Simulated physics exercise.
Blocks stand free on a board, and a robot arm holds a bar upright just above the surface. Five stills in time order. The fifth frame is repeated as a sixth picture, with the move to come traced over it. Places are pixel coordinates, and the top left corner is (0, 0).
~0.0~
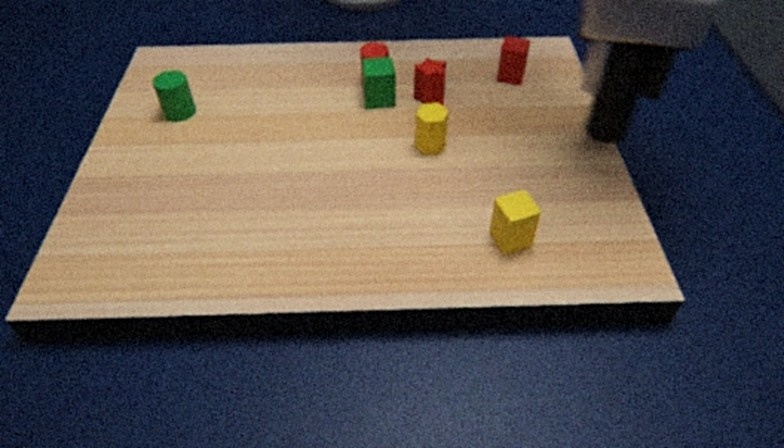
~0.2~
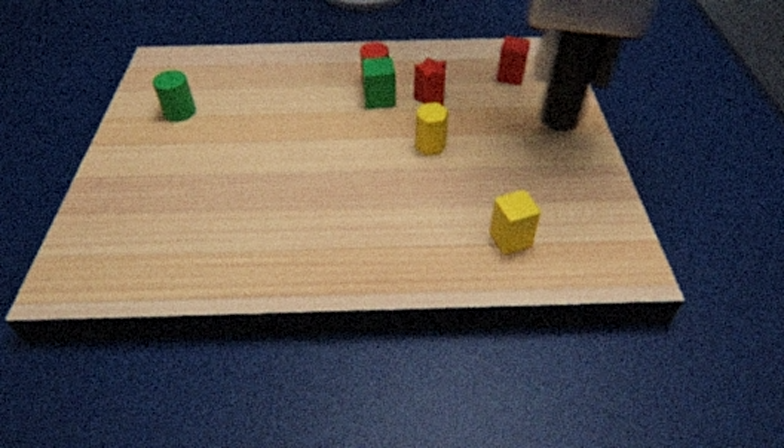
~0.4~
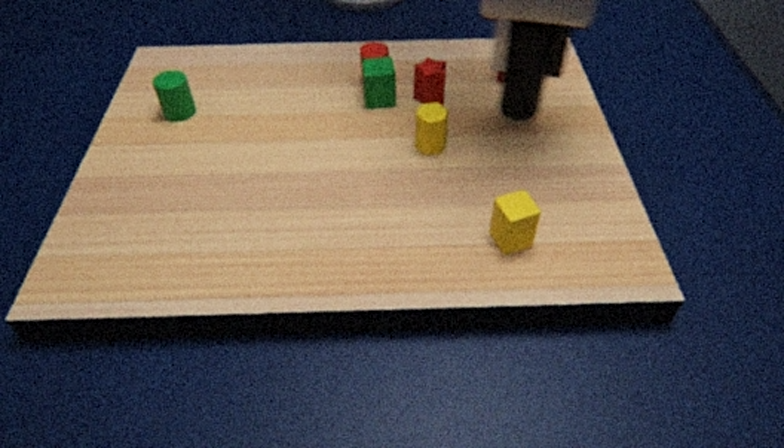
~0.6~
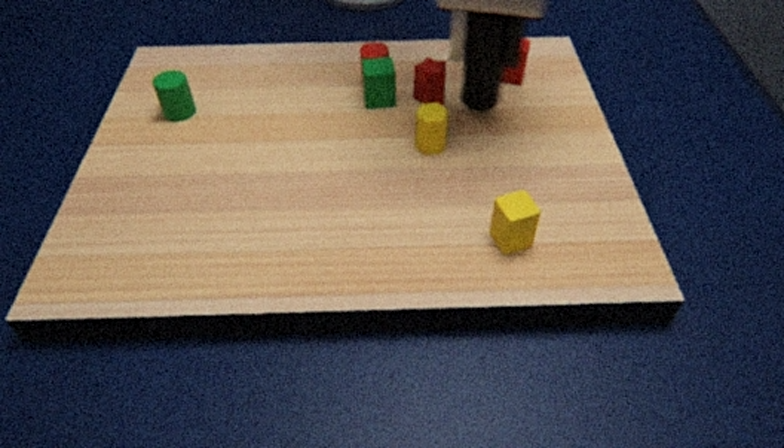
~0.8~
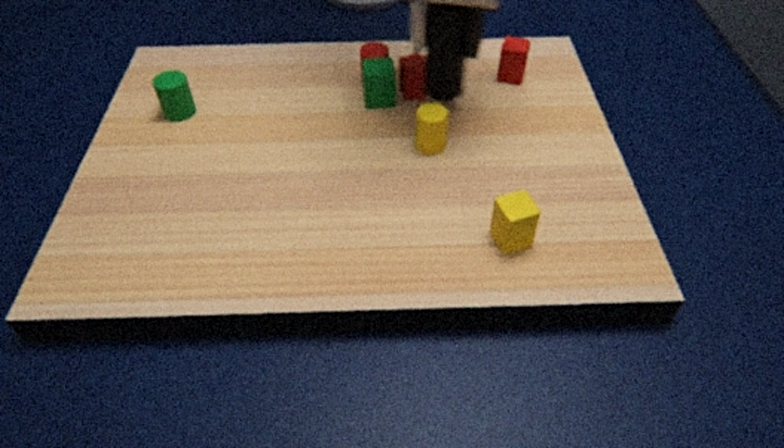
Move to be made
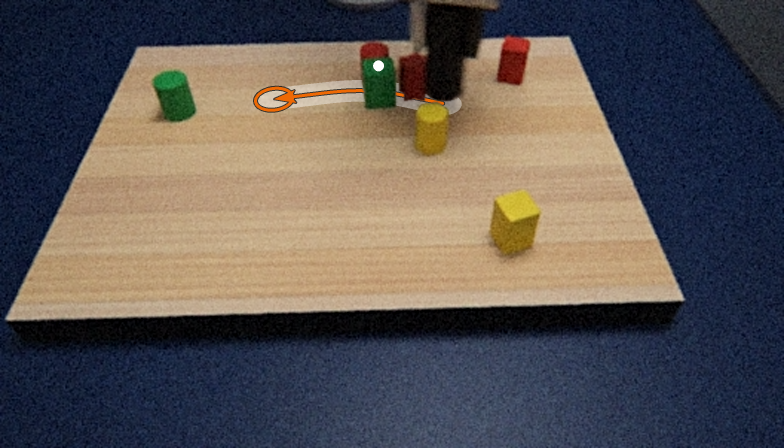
A robot arm holding a dark upright bar reaches over the right side of a pale wooden board on a dark blue surface, seen from above the near edge by a still camera. Red blocks stand near the back, with green blocks at left and back centre and yellow ones at centre and front right. The arm glides steadily left, and the bar nudges the middle red block slightly left.
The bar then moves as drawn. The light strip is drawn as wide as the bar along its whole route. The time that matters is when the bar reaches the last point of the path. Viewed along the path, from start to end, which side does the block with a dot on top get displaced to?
My prediction: Leftwards.
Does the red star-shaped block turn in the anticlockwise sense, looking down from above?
The answer is no.
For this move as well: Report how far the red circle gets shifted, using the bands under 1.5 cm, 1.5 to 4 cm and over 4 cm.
Ends over 4 cm away.
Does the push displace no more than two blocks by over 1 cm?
No, that is not what happens.
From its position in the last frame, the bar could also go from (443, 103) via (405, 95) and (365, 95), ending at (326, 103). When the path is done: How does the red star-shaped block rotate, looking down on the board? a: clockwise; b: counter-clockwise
That would be a.
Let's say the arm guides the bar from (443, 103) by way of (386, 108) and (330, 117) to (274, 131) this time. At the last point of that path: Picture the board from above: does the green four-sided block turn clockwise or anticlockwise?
It swings round clockwise.
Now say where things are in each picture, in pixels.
Bar's lower end at (605, 131); red circle at (375, 49); green four-sided block at (379, 66); red star-shaped block at (432, 66); yellow hexagon at (432, 112), in the first frame.
Bar at (560, 120); blocks still, in the second frame.
Bar at (519, 109); blocks still, in the third frame.
Bar at (480, 100); blocks still, in the fourth frame.
Bar at (444, 91); red circle at (375, 49); green four-sided block at (379, 66); red star-shaped block at (415, 60); yellow hexagon at (432, 112), in the fifth frame.
Drawn move, from (443, 103) by way of (360, 91) to (274, 99); the dot is on the green four-sided block.
The first path, step by step. One third of the way, bar at (387, 80); red circle at (348, 40); green four-sided block at (352, 66), turned 25° anticlockwise; red star-shaped block at (371, 45), turned 40° clockwise.
Two thirds of the way, bar at (330, 79); red circle at (330, 30); green four-sided block at (294, 69), turned 35° anticlockwise; red star-shaped block at (342, 42), turned 80° clockwise.
At the end, bar at (272, 86); red circle at (330, 30); green four-sided block at (234, 78), turned 40° anticlockwise; red star-shaped block at (342, 42), turned 80° clockwise; yellow hexagon still.
